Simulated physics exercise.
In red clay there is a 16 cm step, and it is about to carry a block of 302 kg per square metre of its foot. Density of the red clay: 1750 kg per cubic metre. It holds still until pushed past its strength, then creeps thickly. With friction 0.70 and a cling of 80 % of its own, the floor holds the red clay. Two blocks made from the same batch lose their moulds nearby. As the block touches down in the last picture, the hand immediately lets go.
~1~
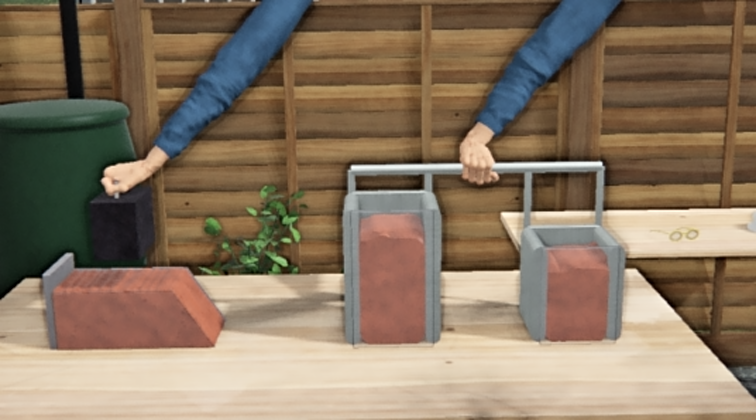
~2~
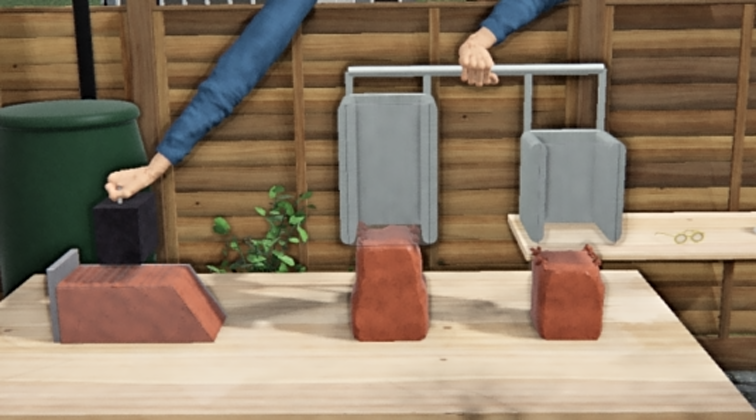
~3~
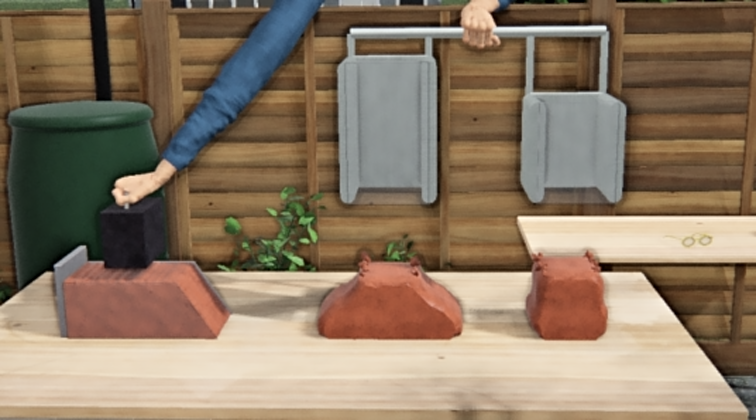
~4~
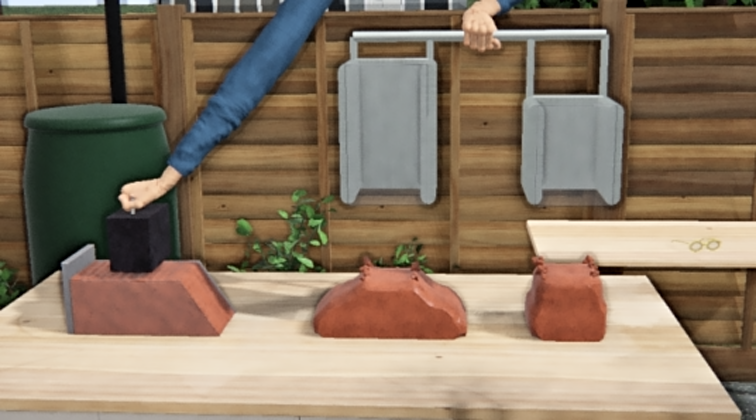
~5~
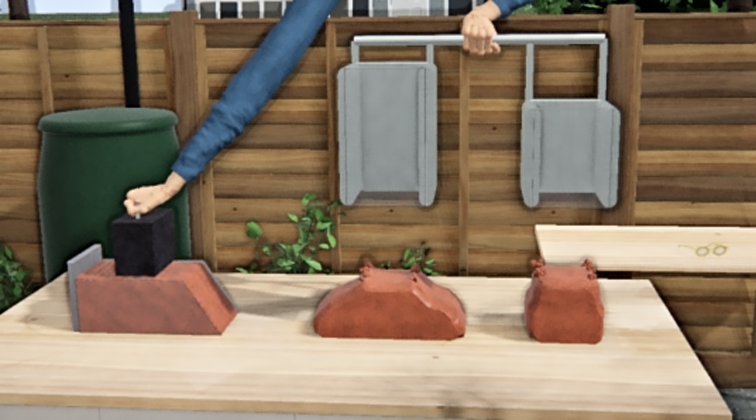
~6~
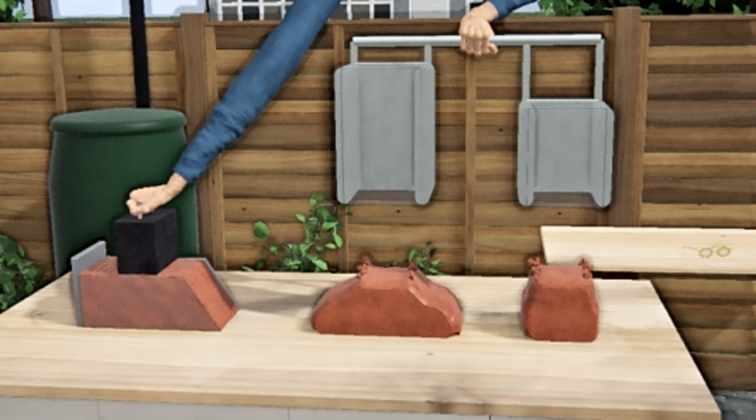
Hands lifting grey moulds off two red clay blocks, the taller slumping wide, and lowering a dark block onto a clay step.
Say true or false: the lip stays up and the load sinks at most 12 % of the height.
False.
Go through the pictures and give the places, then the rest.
Crest of the red clay at (73, 292); block heights 30 cm, 21 cm (left to right), in the first picture.
Crest of the red clay at (76, 287); block heights 27 cm, 20 cm (left to right), in the second picture.
Crest of the red clay at (82, 283); block heights 17 cm, 18 cm (left to right), in the third picture.
Crest of the red clay at (89, 280); block heights 16 cm, 17 cm (left to right), in the fourth picture.
Crest of the red clay at (94, 279); block heights 16 cm, 17 cm (left to right), in the fifth picture.
Crest of the red clay at (97, 275); block heights 16 cm, 17 cm (left to right), in the sixth picture.
Last picture + 0.15 s, the block is down by 7 % of the bank's height and stands upright.
Last picture + 0.32 s, the block is down by 21 % of the bank's height and leans 6 degrees.
Last picture + 0.50 s, the block is down by 35 % of the bank's height and leans 14 degrees.
Last picture + 0.68 s, the block is down by 44 % of the bank's height and leans 23 degrees.
Last picture + 1.02 s, the block is down by 51 % of the bank's height and leans 30 degrees.
